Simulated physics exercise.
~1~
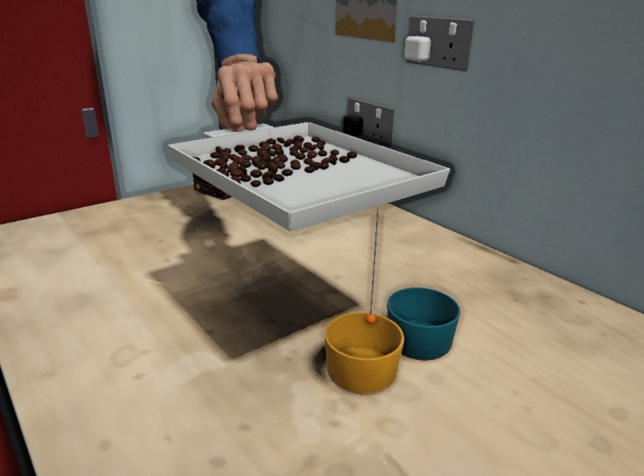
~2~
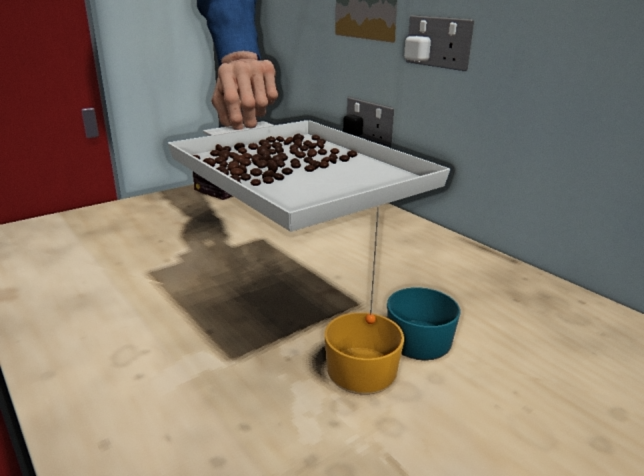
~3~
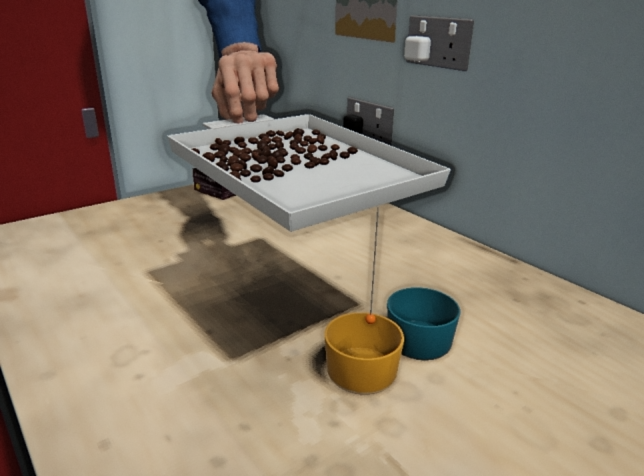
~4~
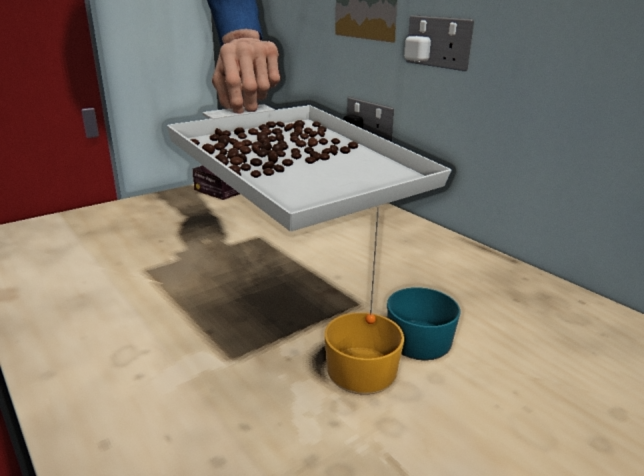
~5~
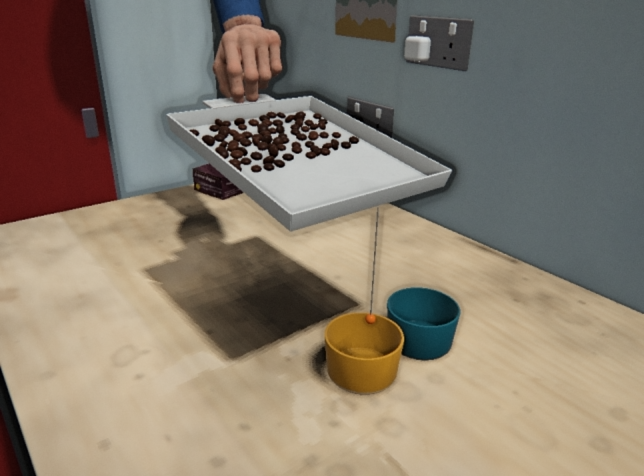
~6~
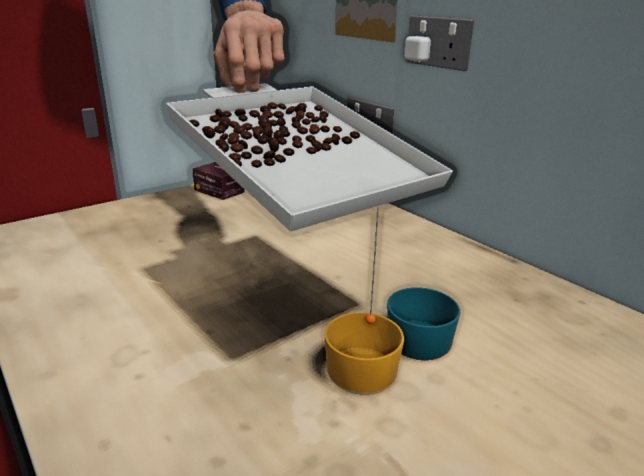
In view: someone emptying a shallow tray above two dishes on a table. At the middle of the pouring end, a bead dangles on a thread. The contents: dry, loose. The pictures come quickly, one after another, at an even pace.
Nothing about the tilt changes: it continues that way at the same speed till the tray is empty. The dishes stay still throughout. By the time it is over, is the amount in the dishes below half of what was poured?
Minority caught.
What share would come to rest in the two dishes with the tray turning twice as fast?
It would be close to 10 per cent.
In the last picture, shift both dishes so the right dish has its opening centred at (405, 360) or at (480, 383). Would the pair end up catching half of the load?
Past half, then shy of half.
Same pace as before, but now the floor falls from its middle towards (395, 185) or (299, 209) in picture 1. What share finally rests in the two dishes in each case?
In order, some 80 % and some 0 %.
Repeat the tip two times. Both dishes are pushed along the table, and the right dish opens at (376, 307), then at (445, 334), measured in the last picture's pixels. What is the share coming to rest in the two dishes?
Some 0 percent in the first case, 80 percent in the second.
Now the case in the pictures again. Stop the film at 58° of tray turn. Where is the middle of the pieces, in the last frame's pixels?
Centre estimate: (368, 190).
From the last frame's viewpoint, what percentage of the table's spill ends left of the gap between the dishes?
My estimate is some 30 per cent.
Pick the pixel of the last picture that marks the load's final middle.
Close to (427, 408) in the last view.
Just after the last frame, tray tipped steeply; almost all on the tray; just a few in the air.
A moment on, tray tipped right over; the larger part on the tray; about a tenth outside both; about a tenth in the air.
Further on, tray tipped past a quarter turn; just a few in the left dish; about a tenth in the right dish; almost all outside both.
When it is over, tray tipped past a quarter turn; just a few in the left dish; about a tenth in the right dish; almost all outside both.
